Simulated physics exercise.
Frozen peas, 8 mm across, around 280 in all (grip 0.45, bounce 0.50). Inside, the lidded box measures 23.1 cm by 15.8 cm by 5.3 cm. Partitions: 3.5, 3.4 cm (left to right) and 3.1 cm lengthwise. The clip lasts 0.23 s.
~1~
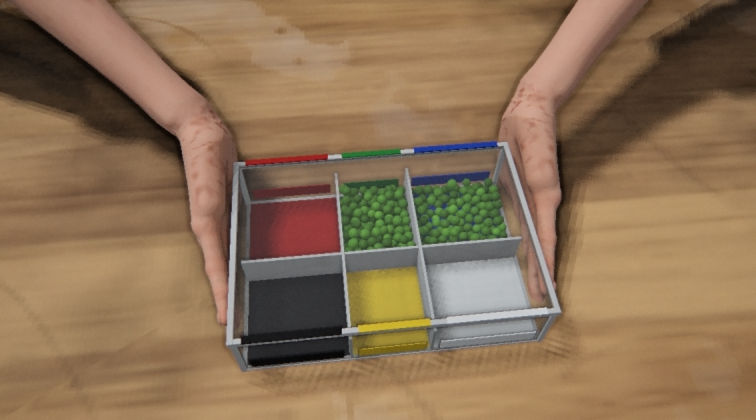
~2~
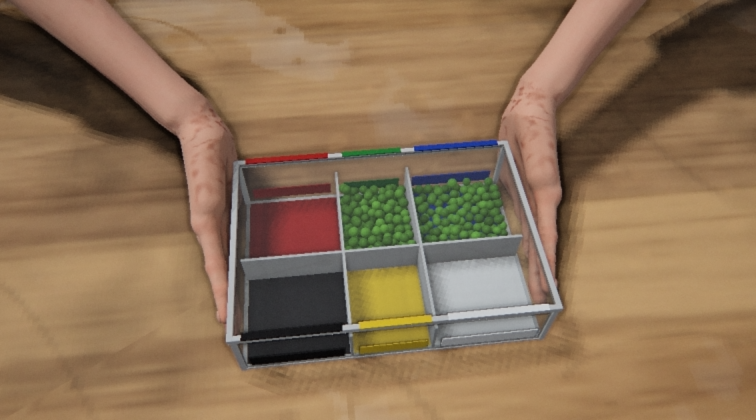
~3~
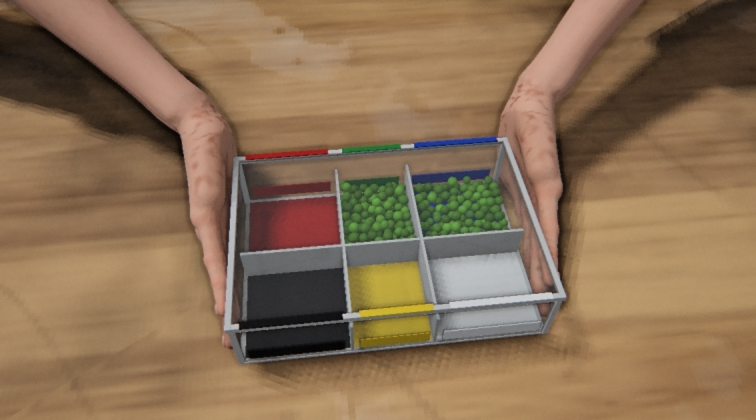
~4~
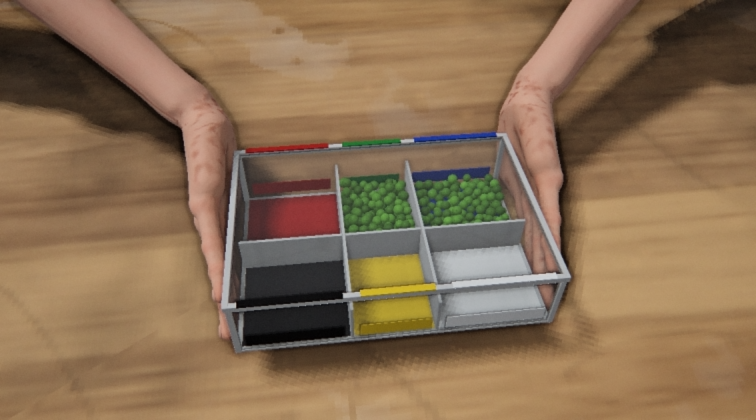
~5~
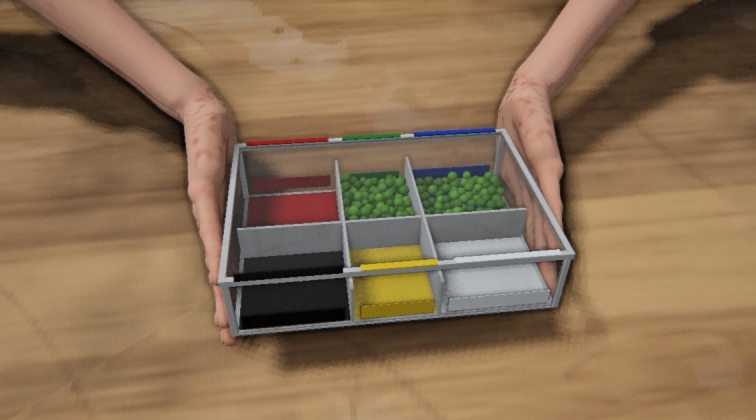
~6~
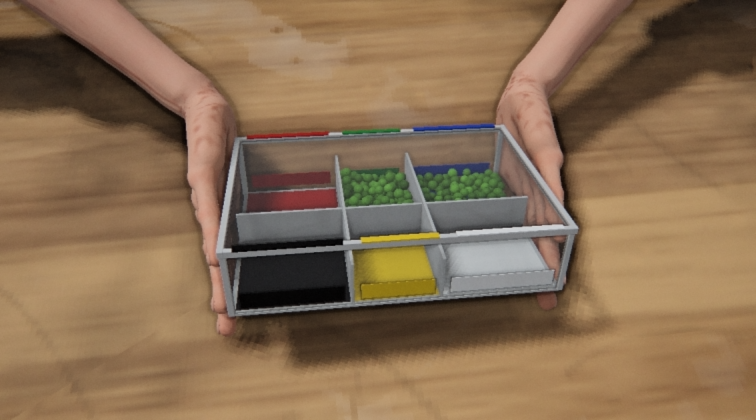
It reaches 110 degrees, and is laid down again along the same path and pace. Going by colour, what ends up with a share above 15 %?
Red compartment: Under; blue compartment: Over; green compartment: Over; yellow compartment: Under; white compartment: Under; black compartment: Under.
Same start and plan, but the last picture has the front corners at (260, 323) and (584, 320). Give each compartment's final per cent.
Red 0, blue 35, green 10, yellow 0, white 60, black 0.
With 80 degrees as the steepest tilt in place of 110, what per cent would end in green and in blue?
Green 50, blue 50.
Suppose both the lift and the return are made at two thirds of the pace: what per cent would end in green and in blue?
Then: Green 45, blue 50.
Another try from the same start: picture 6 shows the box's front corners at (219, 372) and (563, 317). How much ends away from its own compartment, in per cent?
It would be near 85 per cent.
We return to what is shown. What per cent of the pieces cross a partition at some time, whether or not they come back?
About 5 per cent.
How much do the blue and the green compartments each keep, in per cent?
Blue 55, green 45.
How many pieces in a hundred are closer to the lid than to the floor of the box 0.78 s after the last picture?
Some 60 per cent.
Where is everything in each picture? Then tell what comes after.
In the first frame, box tilt 0 degrees, front corners at (233, 341) and (554, 309); blue 50 %, green 50 %.
In the second frame, box tilt 1 degrees, front corners at (233, 338) and (556, 306).
In the third frame, box tilt 4 degrees, front corners at (231, 326) and (559, 295), lowest corner right back.
In the fourth frame, box tilt 10 degrees, front corners at (228, 306) and (563, 276), lowest corner right back.
In the fifth frame, box tilt 16 degrees, front corners at (226, 280) and (567, 253), lowest corner right back.
In the sixth frame, box tilt 22 degrees, front corners at (223, 252) and (570, 228), lowest corner right back; blue 50 %, green 50 %.
Then, 0.78 s after the last picture, tilt 110 degrees; blue 50 %, green 45 %.
Then, 1.31 s after the last picture, tilt 47 degrees; blue 55 %, green 45 %.
Then, 1.89 s after the last picture, tilt 0 degrees; blue 55 %, green 45 %.
In the end, red 0 %, blue 55 %, green 45 %, yellow 0 %, white 0 %, black 0 %.
